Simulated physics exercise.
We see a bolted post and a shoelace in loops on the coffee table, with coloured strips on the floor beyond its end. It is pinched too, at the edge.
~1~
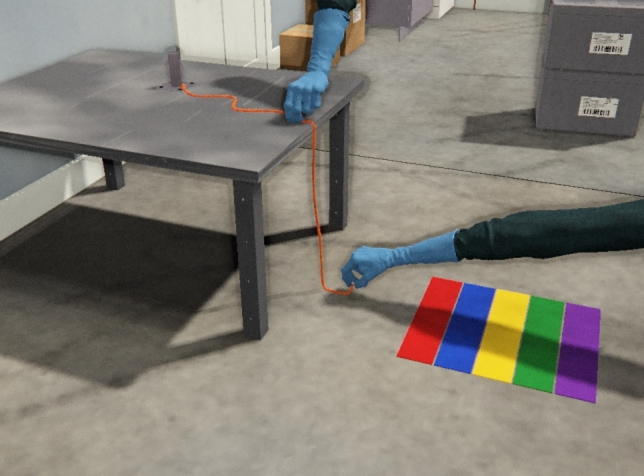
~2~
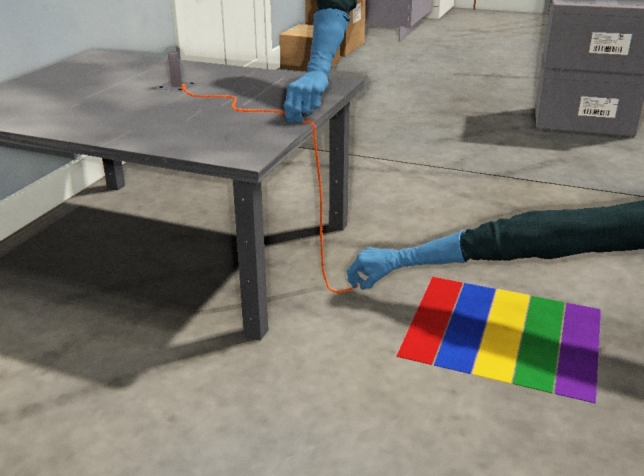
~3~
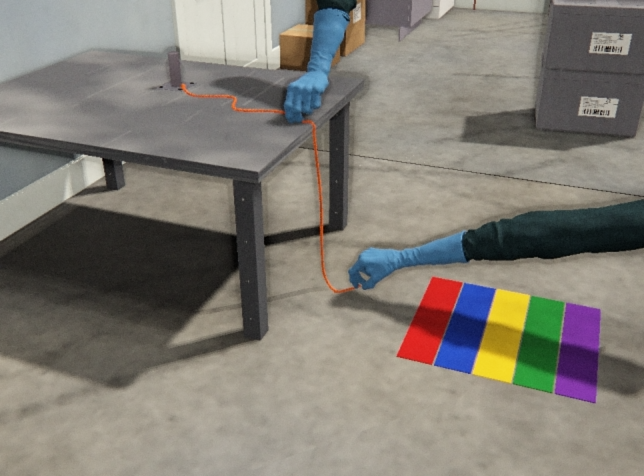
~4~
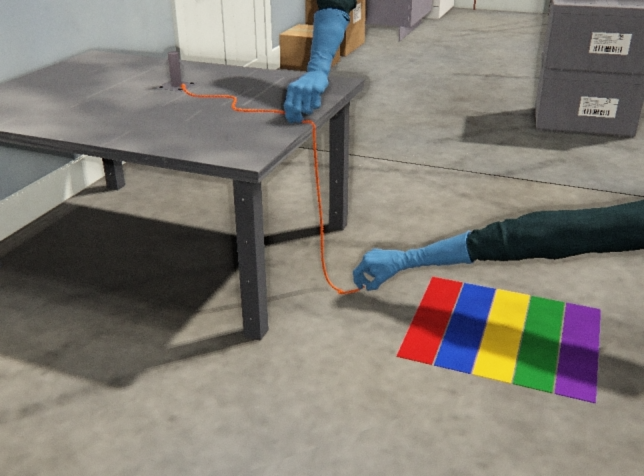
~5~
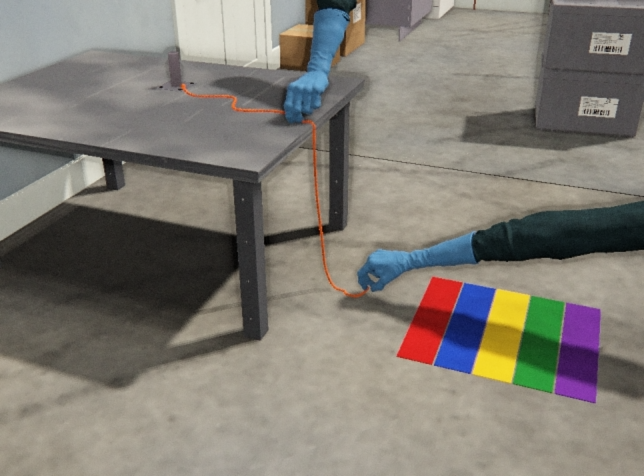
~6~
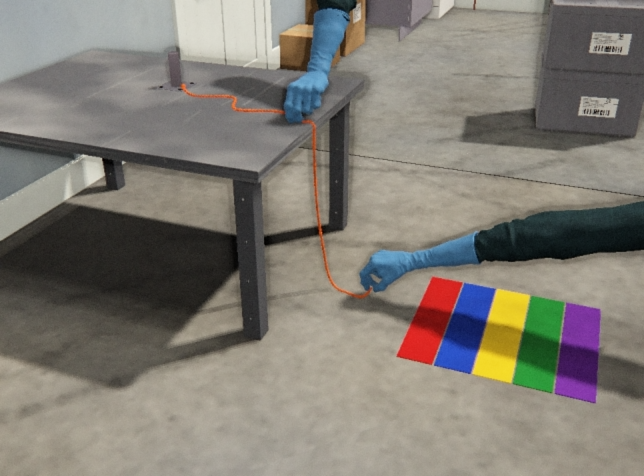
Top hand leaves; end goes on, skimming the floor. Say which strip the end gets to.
It gets to the yellow strip.
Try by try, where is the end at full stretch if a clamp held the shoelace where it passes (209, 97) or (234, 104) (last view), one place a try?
I'd put it around (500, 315) the first time and around (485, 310) the second.
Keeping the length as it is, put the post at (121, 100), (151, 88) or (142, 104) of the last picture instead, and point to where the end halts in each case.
Roughly (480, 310), (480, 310) and (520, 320), try by try.
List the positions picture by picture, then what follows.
End (353, 284); red (421, 344); blue (458, 352); yellow (496, 361); green (536, 370); purple (577, 379), in the first picture.
End (359, 285); shoelace through (190, 94) (234, 104) (285, 113) (316, 150) (321, 214) (324, 275), in the second picture.
End (360, 286), in the third picture.
End (364, 287); shoelace through (190, 94) (234, 104) (285, 113) (315, 150) (321, 214) (326, 275), in the fourth picture.
End (369, 288), in the fifth picture.
End (371, 288); shoelace through (190, 94) (234, 104) (285, 113) (314, 150) (318, 214) (329, 275), in the sixth picture.
A little later, end near (436, 301); over red.
Next, end near (481, 310); over blue.
When it is tight, end near (508, 316); over yellow. It gets as far as the yellow strip.
